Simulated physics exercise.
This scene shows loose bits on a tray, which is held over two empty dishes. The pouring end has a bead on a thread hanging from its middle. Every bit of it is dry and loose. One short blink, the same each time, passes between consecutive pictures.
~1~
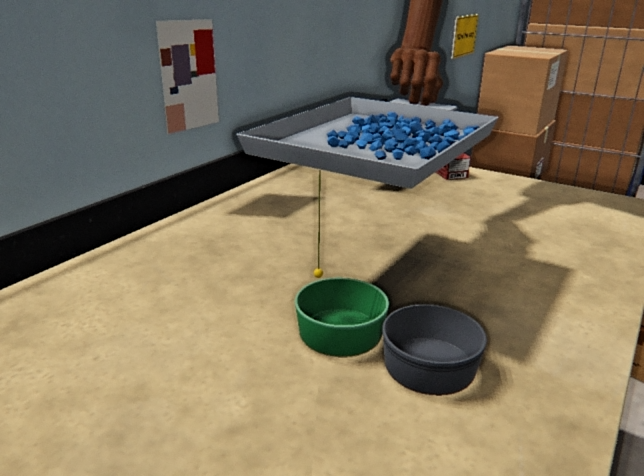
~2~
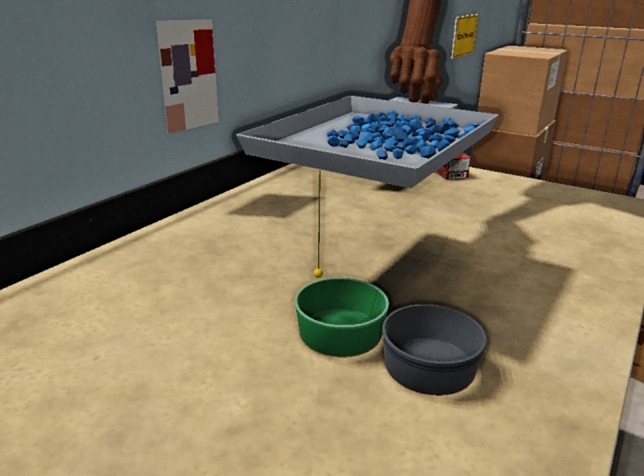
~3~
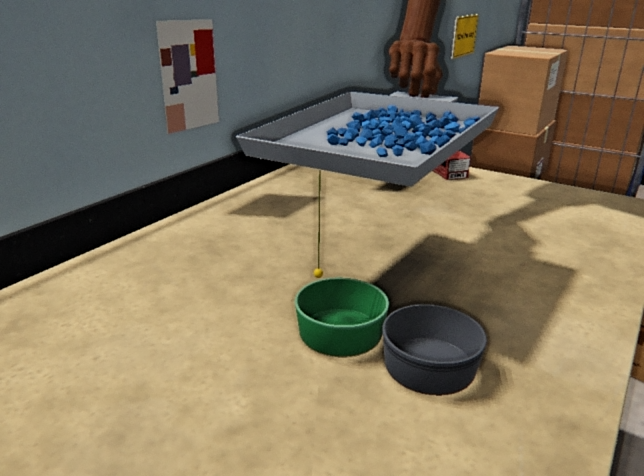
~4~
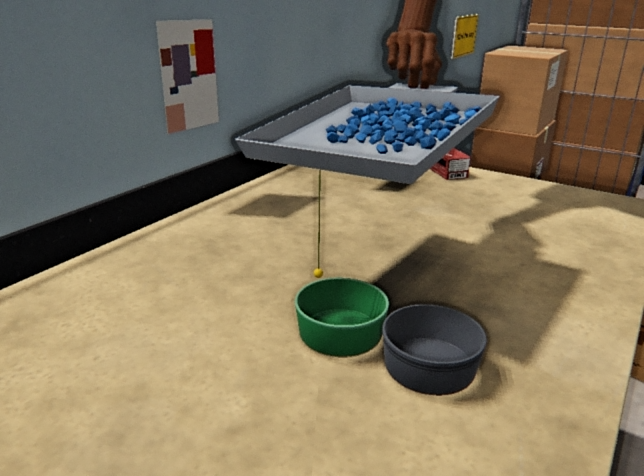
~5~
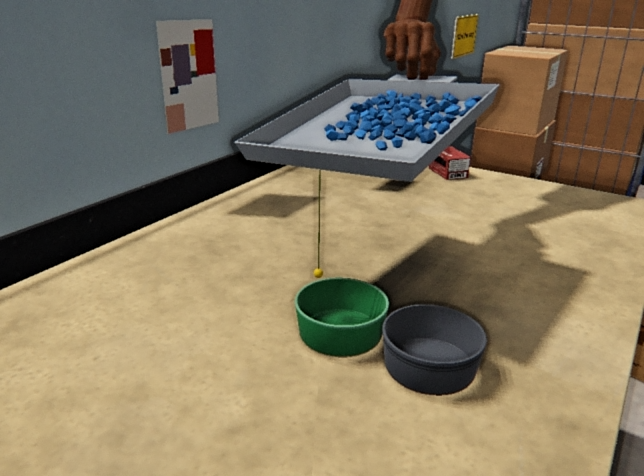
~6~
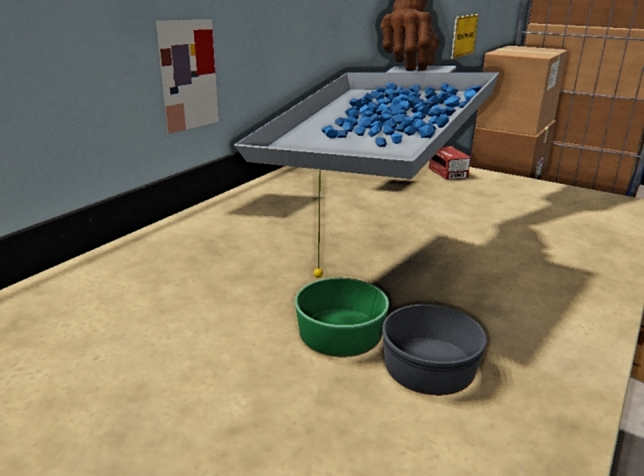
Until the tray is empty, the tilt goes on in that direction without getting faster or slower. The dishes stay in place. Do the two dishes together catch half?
The dishes will fail to catch most of it.
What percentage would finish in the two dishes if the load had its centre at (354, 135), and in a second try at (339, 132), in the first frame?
Roughly 0 per cent, and 0 per cent.
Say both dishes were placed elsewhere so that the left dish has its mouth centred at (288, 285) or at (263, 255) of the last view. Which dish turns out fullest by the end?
Try 1: The dish at left; try 2: The dish at left.
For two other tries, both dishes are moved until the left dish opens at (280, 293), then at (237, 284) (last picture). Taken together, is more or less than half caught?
Result, first setup: The minor share; second setup: The bulk.
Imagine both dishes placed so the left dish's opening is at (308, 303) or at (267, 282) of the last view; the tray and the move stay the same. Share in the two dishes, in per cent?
Close to 0 in a hundred, then close to 70 in a hundred.
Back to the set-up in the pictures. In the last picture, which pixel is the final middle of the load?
Roughly pixel (236, 302).
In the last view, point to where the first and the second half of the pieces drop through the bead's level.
First part (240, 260), rest (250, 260).
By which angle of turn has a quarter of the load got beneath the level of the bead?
A tilt of roughly 80°.
Soon, tray tipped steeply; nearly all on the tray; a stray few outside both; a small part in the air.
A while on, tray tipped right over; about a quarter on the tray; about half outside both; about a quarter in the air.
Towards the end, tray tipped past a quarter turn; all outside both.
Finally, tray tipped past a quarter turn; none in the right dish; none in the left dish; all outside both.
